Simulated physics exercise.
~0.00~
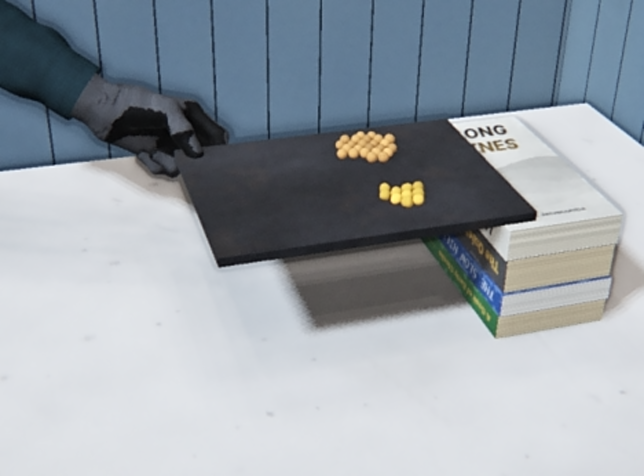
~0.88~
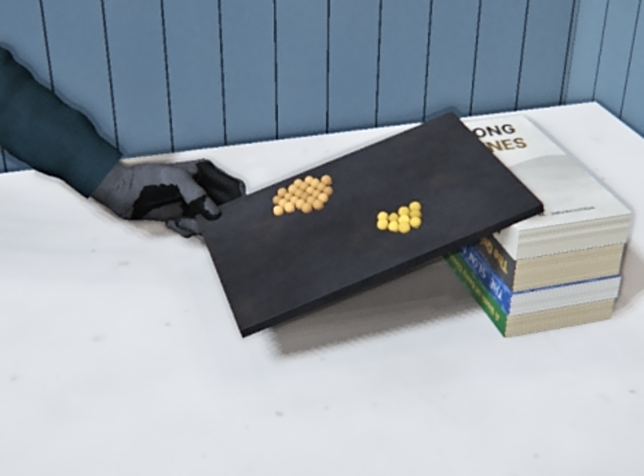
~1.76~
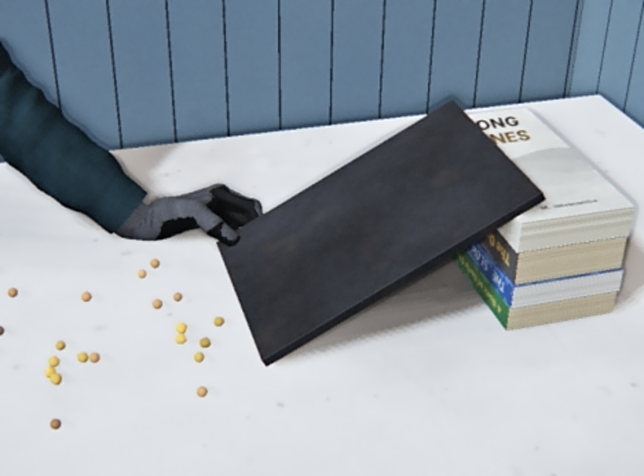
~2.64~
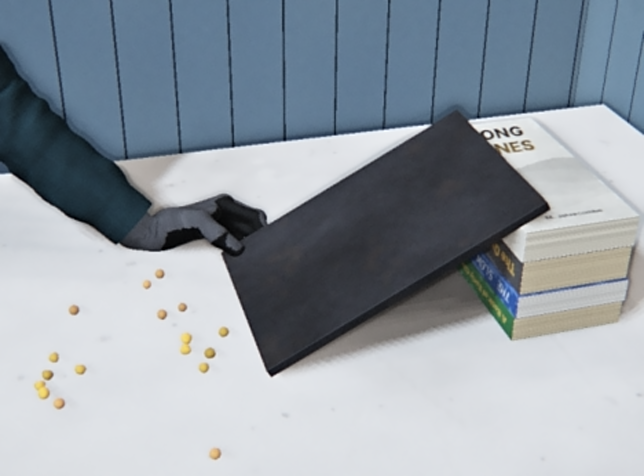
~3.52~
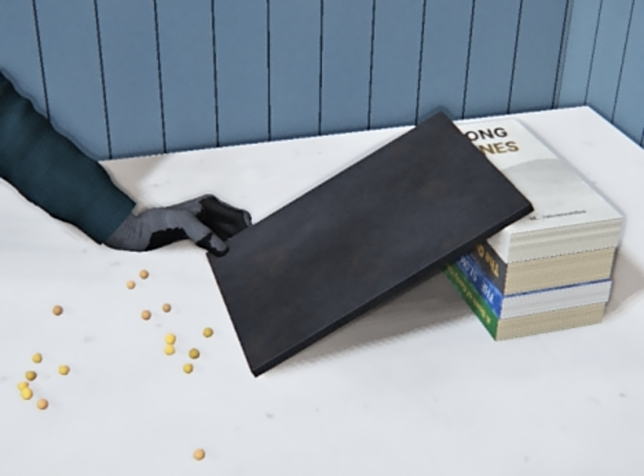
A dark-sleeved arm in a grey and black glove holds the left end of a black board above a white counter, seen from slightly above, with blue panelling behind. The board's right end rests on a stack of books, and a tan cluster of small round pieces sits on it behind a smaller yellow one. The hand lowers its end, and the tan cluster shifts down the slope toward the left. As the board tilts more steeply, both clusters leave it and scatter across the counter. Finally the board rests bare as a ramp, with tan and yellow pieces lying spread out at the left.
